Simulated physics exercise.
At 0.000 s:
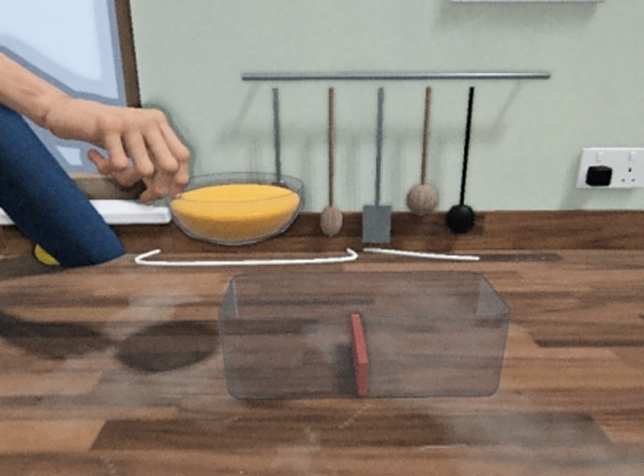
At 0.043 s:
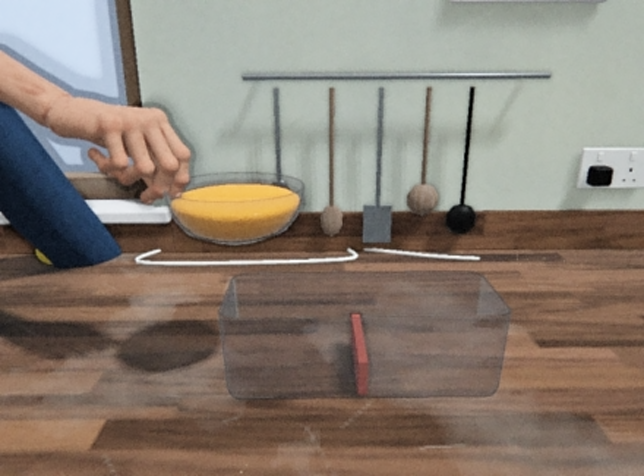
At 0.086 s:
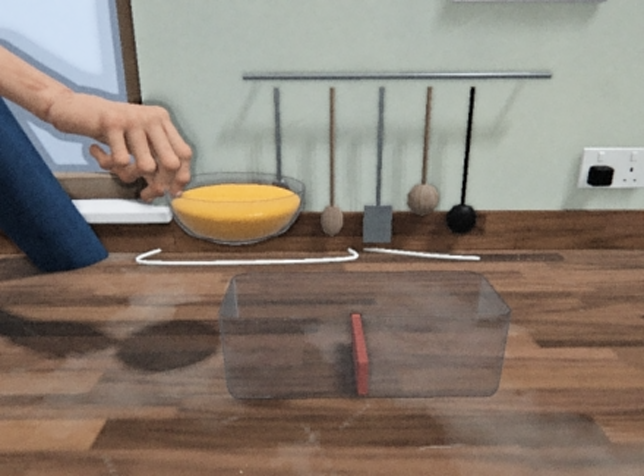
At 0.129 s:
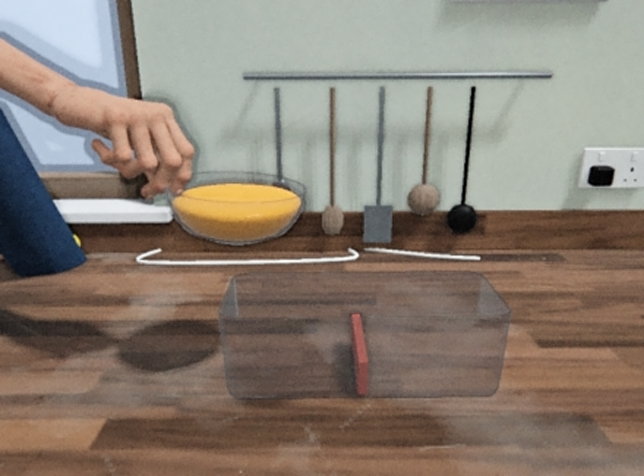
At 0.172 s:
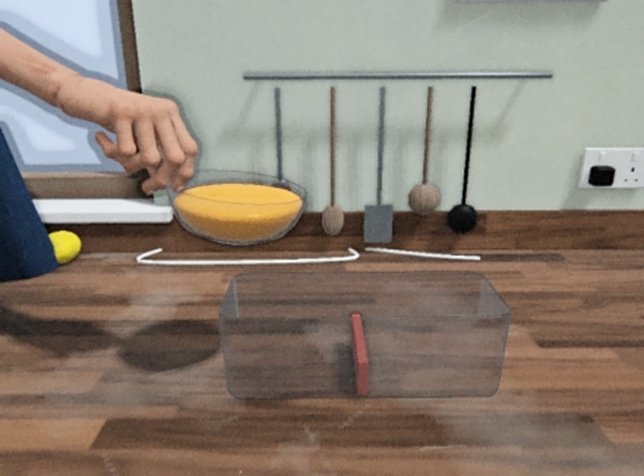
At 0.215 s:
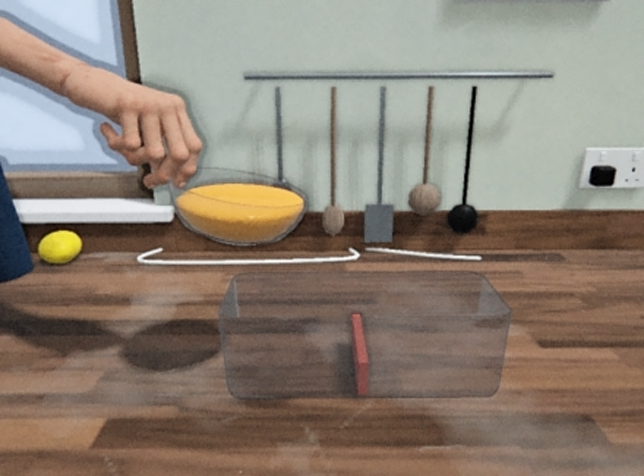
A hand above a glass bowl of orange juice tilted it slightly to the right beside an empty clear basin, while a blue sleeve slid left, uncovering a yellow ball-like object on the wooden counter.
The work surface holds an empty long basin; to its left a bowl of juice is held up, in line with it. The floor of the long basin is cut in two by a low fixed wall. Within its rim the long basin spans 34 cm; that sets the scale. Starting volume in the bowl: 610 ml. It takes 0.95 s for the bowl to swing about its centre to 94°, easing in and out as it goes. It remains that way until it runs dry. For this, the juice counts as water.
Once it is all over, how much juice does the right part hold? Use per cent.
The right part holds about 24 per cent.
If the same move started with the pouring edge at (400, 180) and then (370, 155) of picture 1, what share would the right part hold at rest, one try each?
Around 95 per cent first, around 90 per cent next.
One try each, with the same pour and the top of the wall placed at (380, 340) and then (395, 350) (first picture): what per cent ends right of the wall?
5 per cent first, 20 per cent second.
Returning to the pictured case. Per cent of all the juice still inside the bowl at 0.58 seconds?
At that time about 38 in a hundred parts are still held.
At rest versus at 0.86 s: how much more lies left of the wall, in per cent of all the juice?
That amounts to roughly 4 per cent of the whole.
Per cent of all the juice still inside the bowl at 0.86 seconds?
Roughly 3 percent remains.
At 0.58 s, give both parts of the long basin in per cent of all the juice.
About 18 left, 7 right.
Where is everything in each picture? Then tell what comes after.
The first frame shows tilt 0°; pouring edge (304, 187); surface from (173, 198) to (300, 198); the long basin's rim runs from (226, 295) to (495, 293); the wall's top is at (359, 338).
The second frame shows tilt 0°; pouring edge (304, 187); surface from (173, 198) to (300, 198).
The third frame shows tilt 2°; pouring edge (305, 189); surface from (174, 197) to (301, 198).
The fourth frame shows tilt 4°; pouring edge (305, 192); surface from (175, 196) to (301, 199).
The fifth frame shows tilt 7°; pouring edge (306, 195); surface from (176, 195) to (303, 200).
The sixth frame shows tilt 11°; pouring edge (307, 200); surface from (179, 194) to (305, 200).
Then, 0.58 s in, the tilt is 64° and 38 per cent is still to pour, 17 is left of the wall and 7 right of it.
Then, 0.86 s in, the tilt is 92° and 3 per cent is still to pour, 70 is left of the wall and 23 right of it.
Then, 1.14 s in, the tilt is 94° and 0 per cent is still to pour, 75 is left of the wall and 23 right of it.
Then, 1.45 s in, the tilt is 94° and 0 per cent is still to pour, 75 is left of the wall and 24 right of it.
Finally, 75 per cent lies left of the wall, 24 right of it and 2 outside.
